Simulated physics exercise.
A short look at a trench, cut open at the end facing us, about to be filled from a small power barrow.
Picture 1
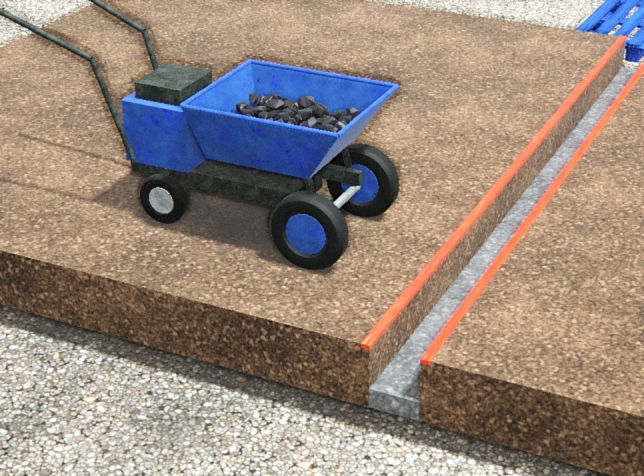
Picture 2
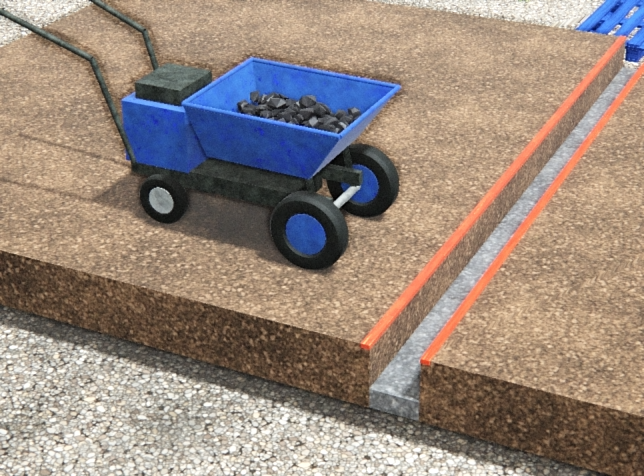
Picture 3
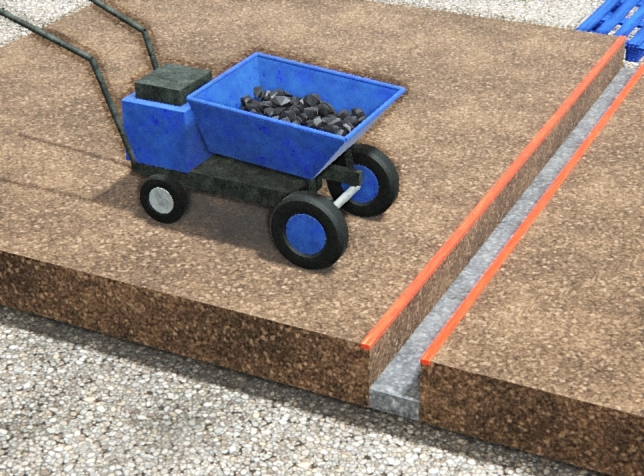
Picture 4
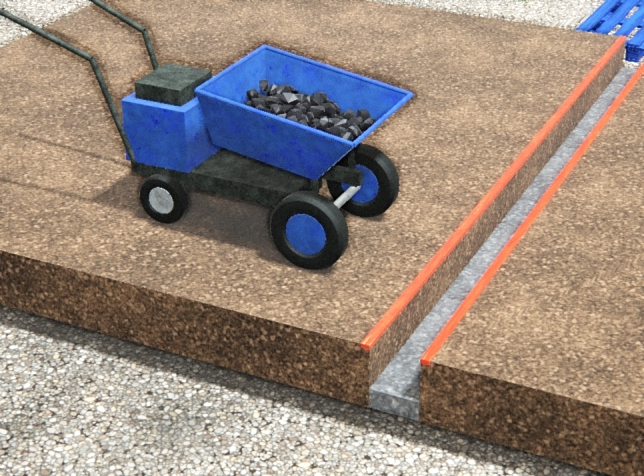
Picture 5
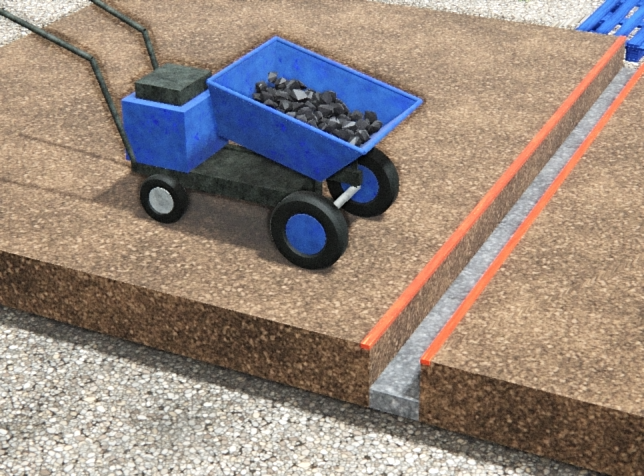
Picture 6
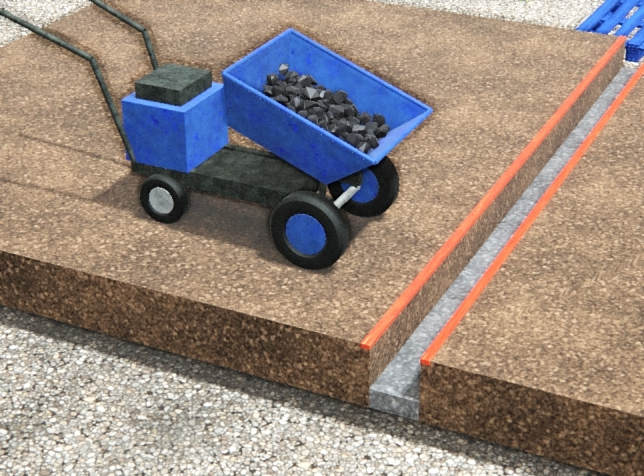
A blue power barrow loaded with dark lumps of coal stands on a brown, speckled slab of ground, seen from above at an angle, with pale gravel in front. Its dark handles reach to the upper left, and a narrow grey-floored trench with orange-red edges runs along the right. The skip tilts gradually forward to the right, its back rising, while the wheels and camera stay still.
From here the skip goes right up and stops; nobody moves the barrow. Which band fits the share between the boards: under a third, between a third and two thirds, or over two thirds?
Between the edges lies more than two thirds of the load.
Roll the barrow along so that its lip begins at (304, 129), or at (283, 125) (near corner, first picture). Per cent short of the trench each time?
In turn 20 and 50 in a hundred.
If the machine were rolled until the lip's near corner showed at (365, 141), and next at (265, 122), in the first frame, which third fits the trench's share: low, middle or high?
The first try: One to two thirds. The second: Under a third.
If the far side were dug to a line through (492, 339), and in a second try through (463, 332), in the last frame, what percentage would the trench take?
Roughly 100 per cent, and 100 per cent.
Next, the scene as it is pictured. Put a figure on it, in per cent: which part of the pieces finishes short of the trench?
Close to 0 per cent.
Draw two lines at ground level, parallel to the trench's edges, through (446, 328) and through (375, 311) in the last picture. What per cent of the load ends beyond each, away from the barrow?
The first gives 10 %, the second 100 %.
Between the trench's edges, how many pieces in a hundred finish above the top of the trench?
About 10 per cent.
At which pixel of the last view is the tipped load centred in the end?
Close to (461, 291).
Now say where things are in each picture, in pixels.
In the first picture, lip of the skip (338, 136), level; top of the load (291, 125), lumps of coal; first edge of the trench (391, 314); far edge (449, 328), the trench under half as wide as the skip, and about as deep as wide.
In the second picture, lip of the skip (340, 137), tipped barely; top of the load (292, 125).
In the third picture, lip of the skip (345, 140), tipped barely; top of the load (286, 122).
In the fourth picture, lip of the skip (353, 145), tipped a little; top of the load (277, 109).
In the fifth picture, lip of the skip (364, 153), tipped a little; top of the load (282, 95).
In the sixth picture, lip of the skip (375, 162), tipped clearly; top of the load (278, 93); first edge of the trench (391, 314); far edge (449, 328).
Just after the last frame, skip tipped steeply; every one in the skip.
A moment on, skip tipped right over; the larger part in the skip; about a tenth in or heaped over the trench; just a few beyond it; just a few falling.
Further on, skip tipped right over; about a tenth in the skip; the larger part in or heaped over the trench; about a tenth beyond it.
When it is over, skip tipped right over; almost all in or heaped over the trench; about a tenth beyond it.
